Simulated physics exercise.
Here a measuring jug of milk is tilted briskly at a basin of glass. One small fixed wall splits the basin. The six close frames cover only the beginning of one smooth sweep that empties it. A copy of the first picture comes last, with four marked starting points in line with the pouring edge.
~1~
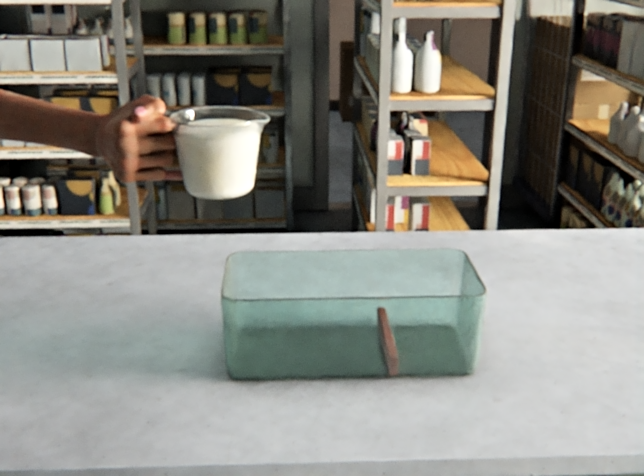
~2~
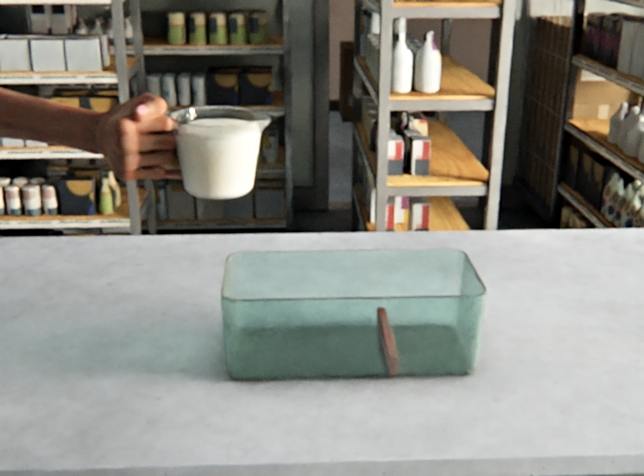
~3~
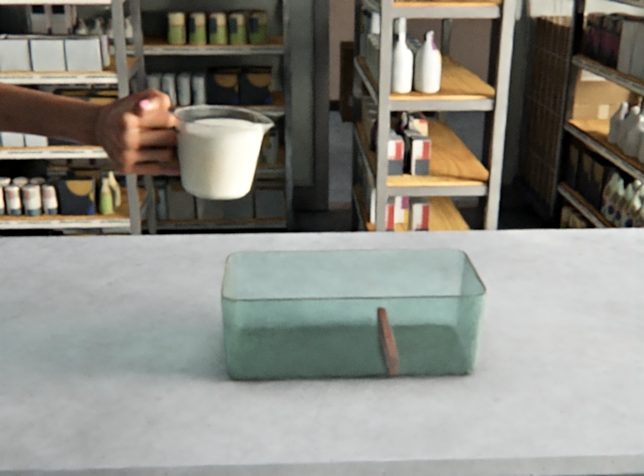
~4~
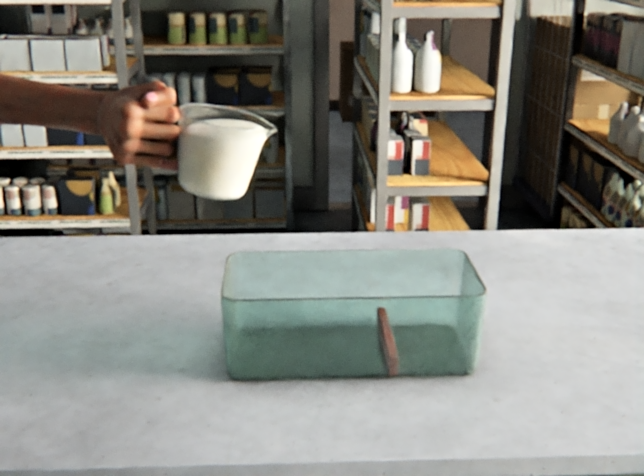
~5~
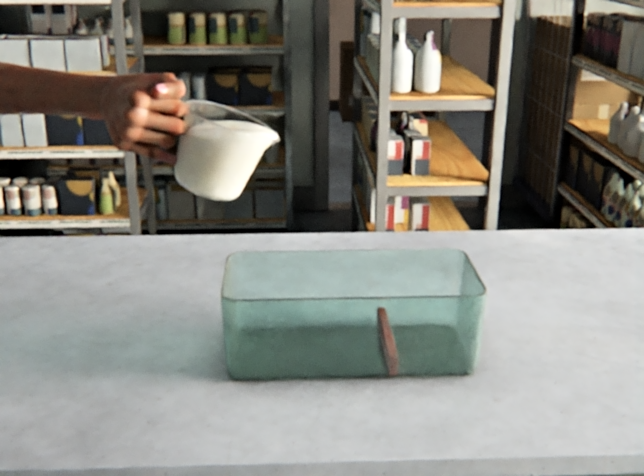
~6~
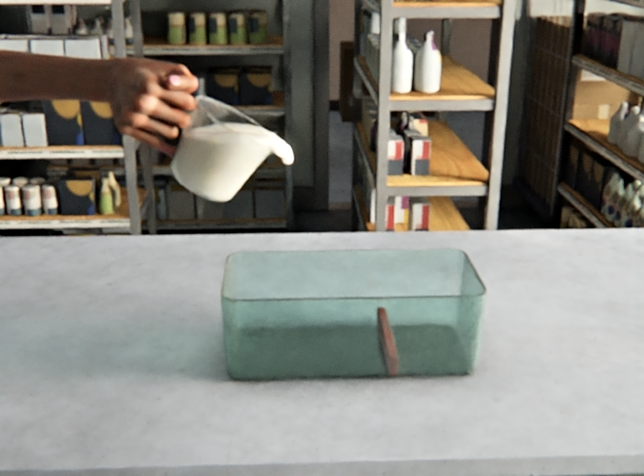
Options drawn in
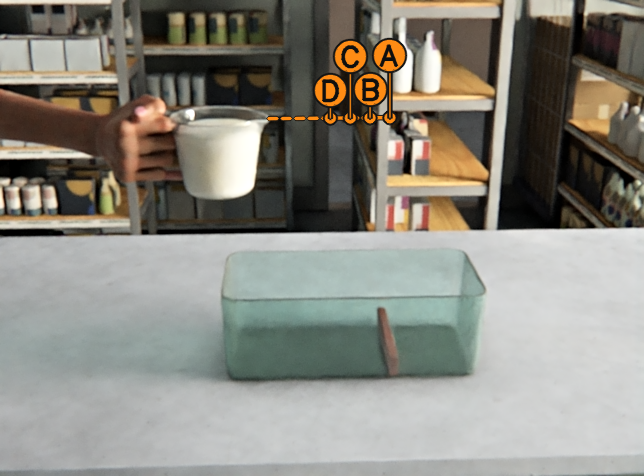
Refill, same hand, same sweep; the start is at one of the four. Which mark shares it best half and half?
Choose D.
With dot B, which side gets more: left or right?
The right side.
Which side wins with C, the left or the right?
More ends on the right.
On the marked copy, A at (389, 117); B at (370, 117); C at (350, 118); D at (330, 118).
If A is chosen, about 33 % ends left of the wall and 63 % right of it; 4 % is lost outside.
If B is chosen, about 19 % ends left of the wall and 79 % right of it.
If C is chosen, about 29 % ends left of the wall and 69 % right of it.
If D is chosen, about 50 % ends left of the wall and 48 % right of it.
